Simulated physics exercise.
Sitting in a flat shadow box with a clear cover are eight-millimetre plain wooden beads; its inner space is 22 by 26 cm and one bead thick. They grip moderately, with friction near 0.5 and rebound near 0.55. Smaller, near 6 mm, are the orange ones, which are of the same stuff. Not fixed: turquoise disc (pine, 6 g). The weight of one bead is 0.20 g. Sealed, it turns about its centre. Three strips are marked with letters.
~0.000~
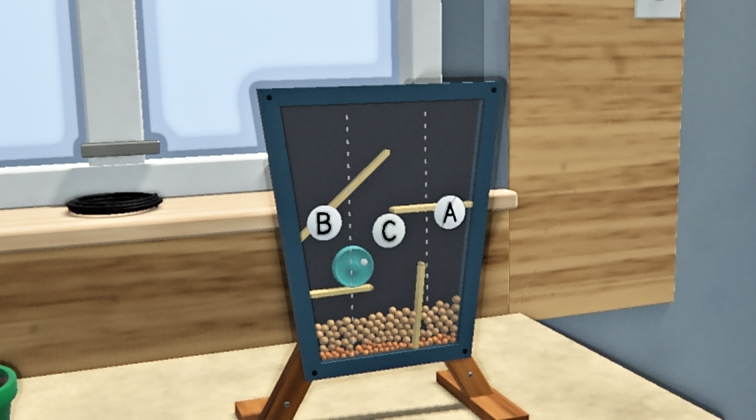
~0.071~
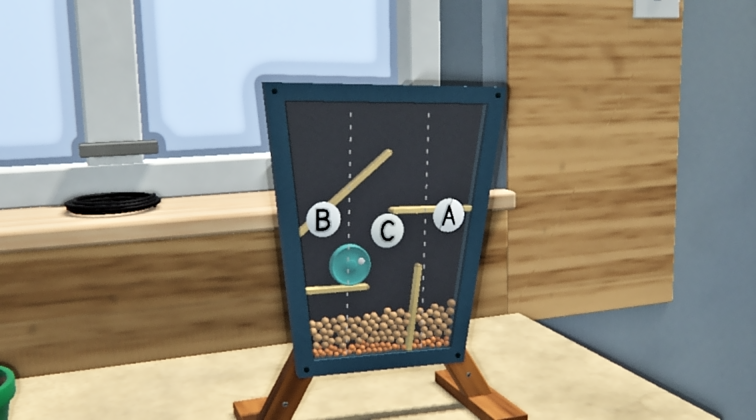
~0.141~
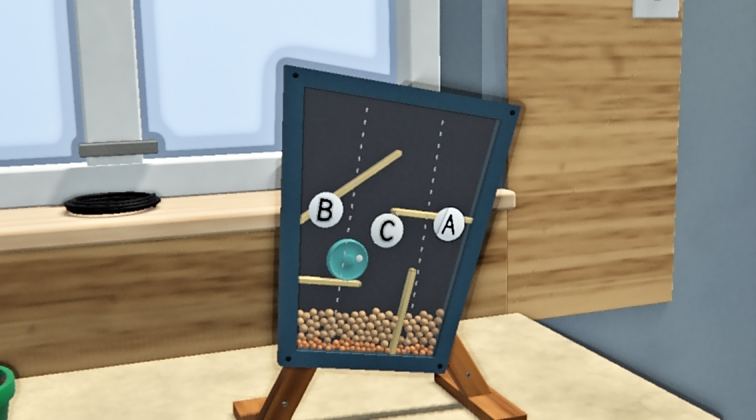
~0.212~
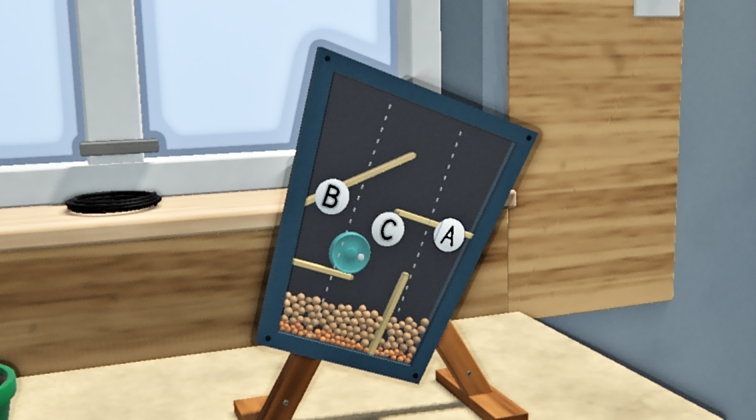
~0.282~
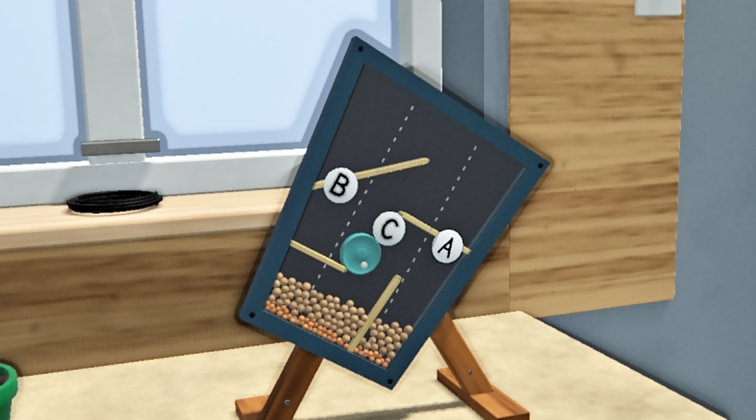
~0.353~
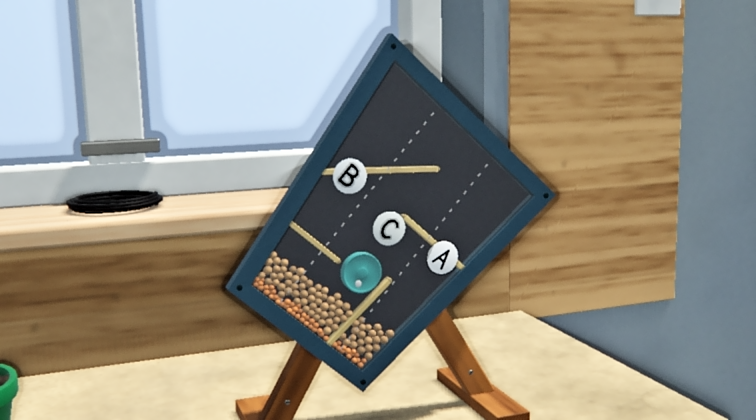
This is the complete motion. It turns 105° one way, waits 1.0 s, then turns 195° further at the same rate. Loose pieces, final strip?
Strip: B.
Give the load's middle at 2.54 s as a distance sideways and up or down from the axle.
Offset: Approx. 2 cm left, 1 cm below.
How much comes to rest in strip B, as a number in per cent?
That comes to near 60 percent.
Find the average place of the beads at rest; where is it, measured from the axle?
The middle sits around 3 cm left of it and 4 cm below it.
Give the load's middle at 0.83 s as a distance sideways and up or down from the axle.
Position estimate: Left 10 cm, above 1 cm.
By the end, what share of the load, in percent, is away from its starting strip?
Moved: Close to 70 %.
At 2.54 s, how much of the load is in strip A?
Some 35 per cent.
After 0.83 s, it stands 105° clockwise; the beads' middle is 10 cm left of and 1 cm above the centre; A 30 %, B 5 %, C 70 %; turquoise disc in C.
After 2.54 s, it has come round 202° clockwise; the beads' middle is 2 cm left of and 1 cm below the centre; A 35 %, B 10 %, C 55 %; turquoise disc in A.
After 3.25 s, it has come round 300° clockwise; the beads' middle is 4 cm left of and 4 cm below the centre; B 60 %, C 40 %; turquoise disc in B.
Settled by 3.9 s, it has come round 300° clockwise; A 0 %, B 60 %, C 40 %; turquoise disc in B.
